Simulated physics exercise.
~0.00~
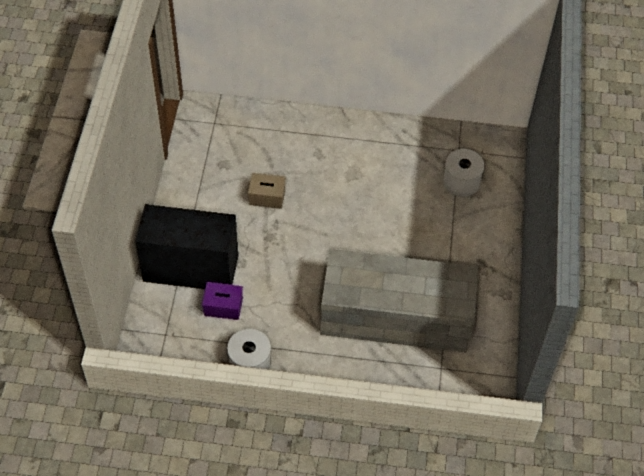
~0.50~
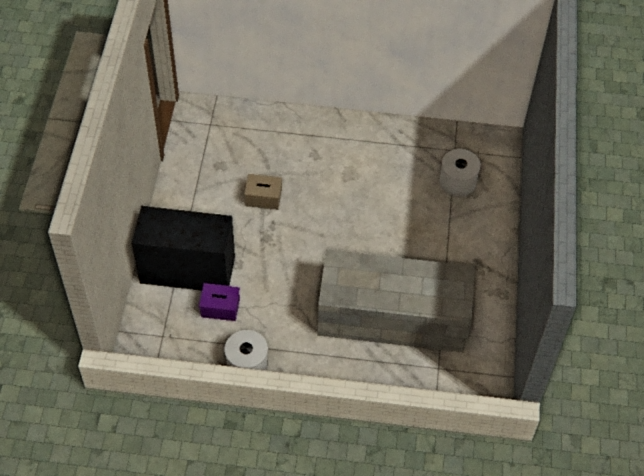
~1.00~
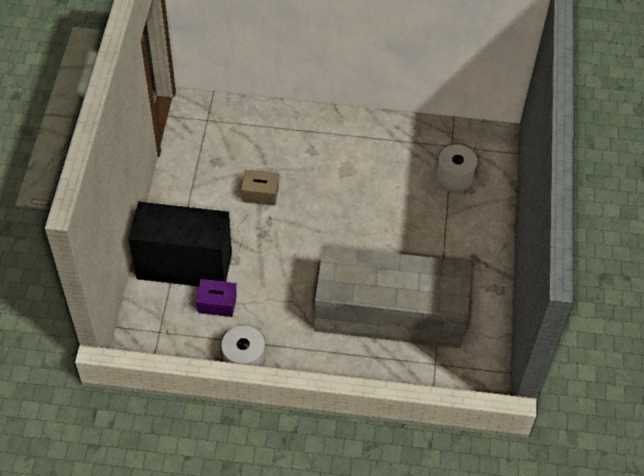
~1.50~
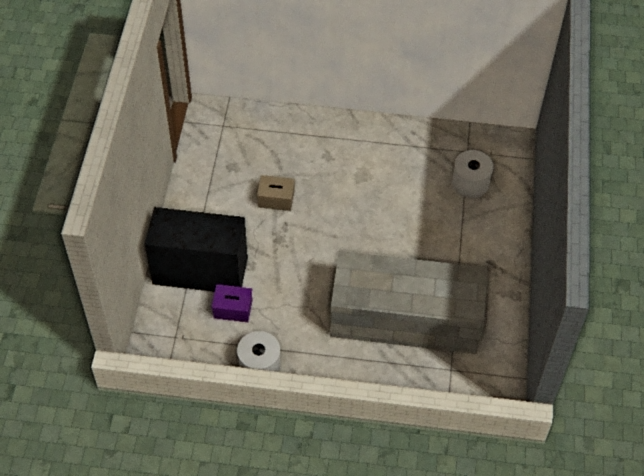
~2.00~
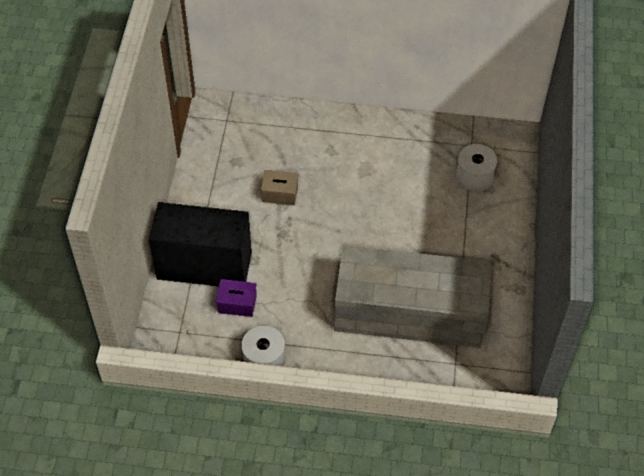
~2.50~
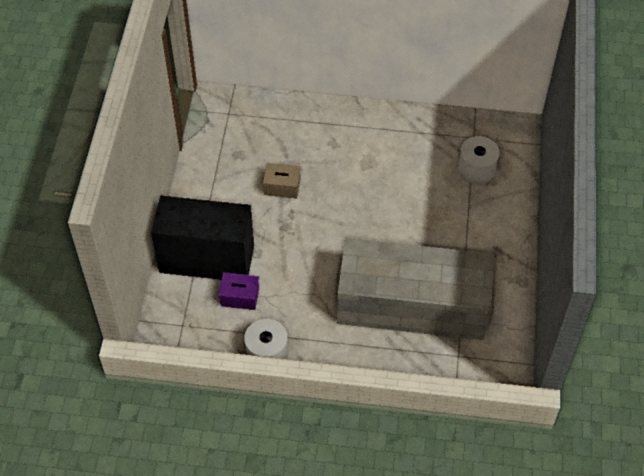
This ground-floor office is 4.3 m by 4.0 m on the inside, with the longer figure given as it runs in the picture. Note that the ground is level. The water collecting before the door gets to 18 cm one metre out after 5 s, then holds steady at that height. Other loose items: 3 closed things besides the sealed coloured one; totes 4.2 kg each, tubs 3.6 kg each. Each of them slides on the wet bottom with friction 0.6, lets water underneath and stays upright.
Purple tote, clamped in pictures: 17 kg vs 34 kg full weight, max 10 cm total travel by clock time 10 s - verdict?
Expect the smaller amount to be sufficient.
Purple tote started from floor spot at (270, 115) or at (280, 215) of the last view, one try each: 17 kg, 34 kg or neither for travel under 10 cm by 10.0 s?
In turn: The lighter mass suffices; the lighter mass suffices.
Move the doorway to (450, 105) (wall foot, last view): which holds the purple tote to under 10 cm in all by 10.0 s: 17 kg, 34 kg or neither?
So the light mass does it.
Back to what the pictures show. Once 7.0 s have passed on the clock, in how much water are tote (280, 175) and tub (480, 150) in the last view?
First about 3 cm, second about 3 cm.
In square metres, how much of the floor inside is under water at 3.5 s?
Some 1.5 m2.
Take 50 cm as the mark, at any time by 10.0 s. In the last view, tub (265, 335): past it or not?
Result: Limit not reached.
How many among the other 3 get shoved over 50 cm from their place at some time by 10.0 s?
2.
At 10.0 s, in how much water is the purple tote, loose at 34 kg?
Something like 1 centimetres.
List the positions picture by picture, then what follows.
The first picture shows the purple tote at (223, 295) rests on the ground; water covers 0.0 m2; 0 of 4 have shifted.
The second picture shows the purple tote at (219, 297), on the bottom; water covers 0.0 m2; 0 of 4 have shifted.
The third picture shows the purple tote at (216, 293) rests on the ground; 0.0 m2 under water; 0 of 4 have shifted.
The fourth picture shows the purple tote at (232, 298), on the bottom; water covers 0.0 m2; 0 of 4 have shifted.
The fifth picture shows the purple tote at (236, 293) rests on the ground; 0.0 m2 under water; 0 of 4 have shifted.
The sixth picture shows the purple tote at (239, 286) rests on the ground; 0.1 m2 under water; 0 of 4 have shifted.
After 3.5 s the purple tote would be 0 cm from its start with 17 kg and 0 cm from its start with 34 kg; 0 cm of water round it then.
After 4.5 s the purple tote would be 0 cm from its start with 17 kg and 0 cm from its start with 34 kg; 0 cm of water round it then.
After 7.0 s the purple tote would be 0 cm from its start with 17 kg and 0 cm from its start with 34 kg; 0 cm of water round it then.
After 10.0 s the purple tote would be 0 cm from its start with 17 kg and 0 cm from its start with 34 kg; 1 cm of water round it then.
